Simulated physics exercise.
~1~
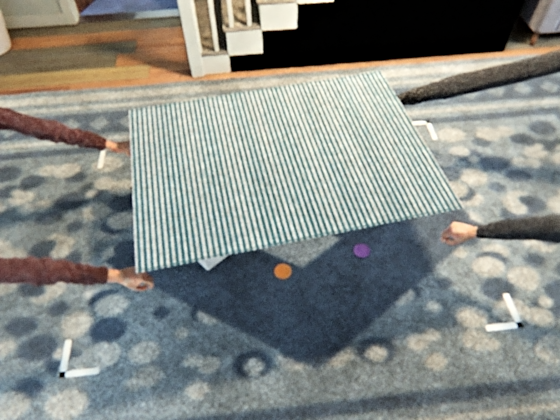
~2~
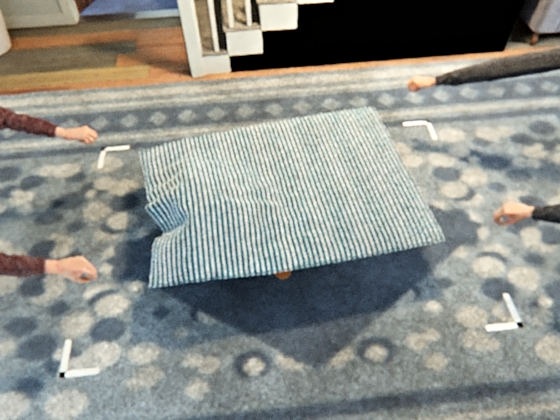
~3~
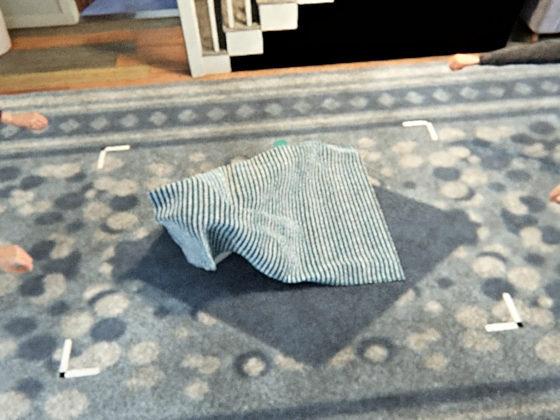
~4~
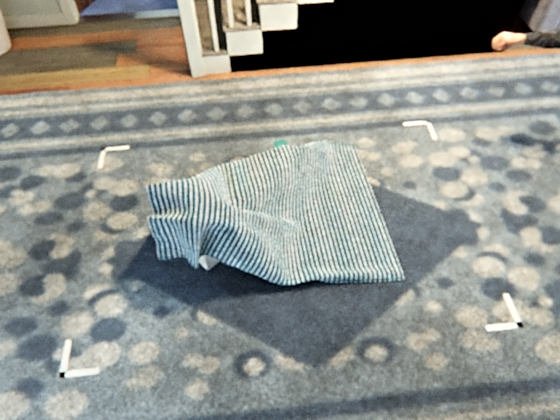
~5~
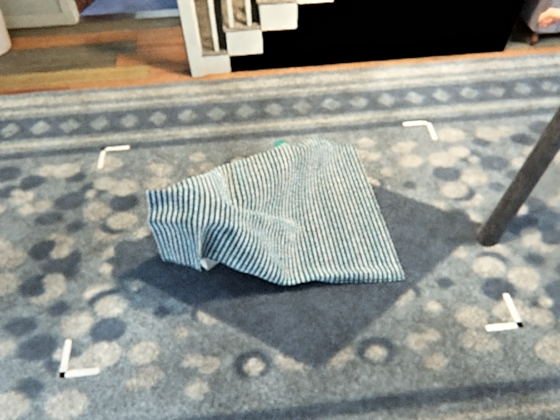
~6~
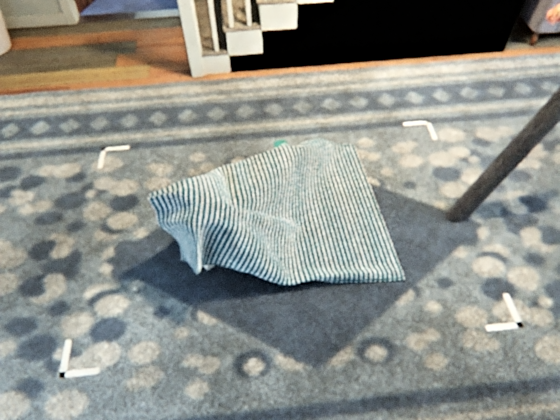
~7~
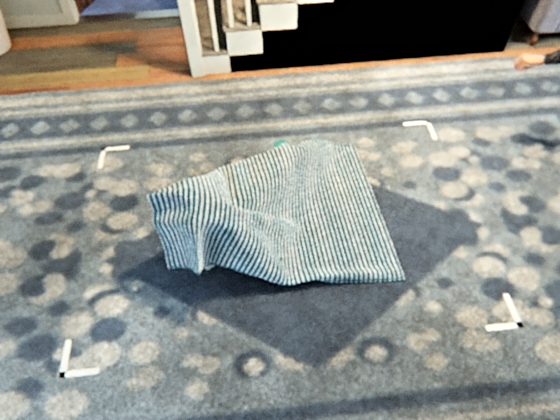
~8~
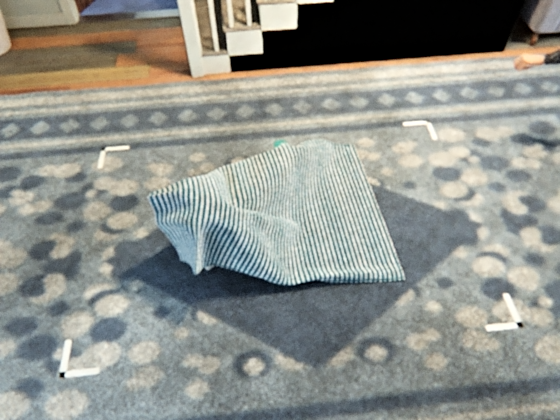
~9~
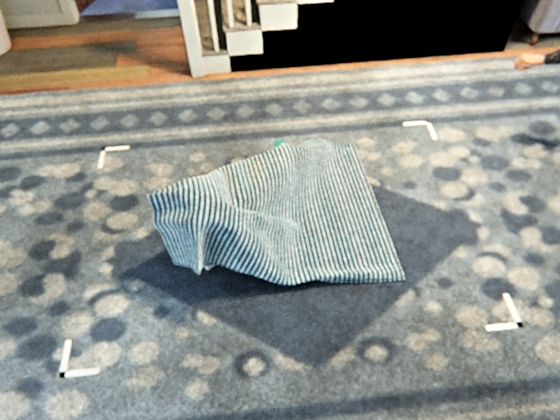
On a patterned living-room carpet, four hands release a striped blanket that drops and settles crumpled.
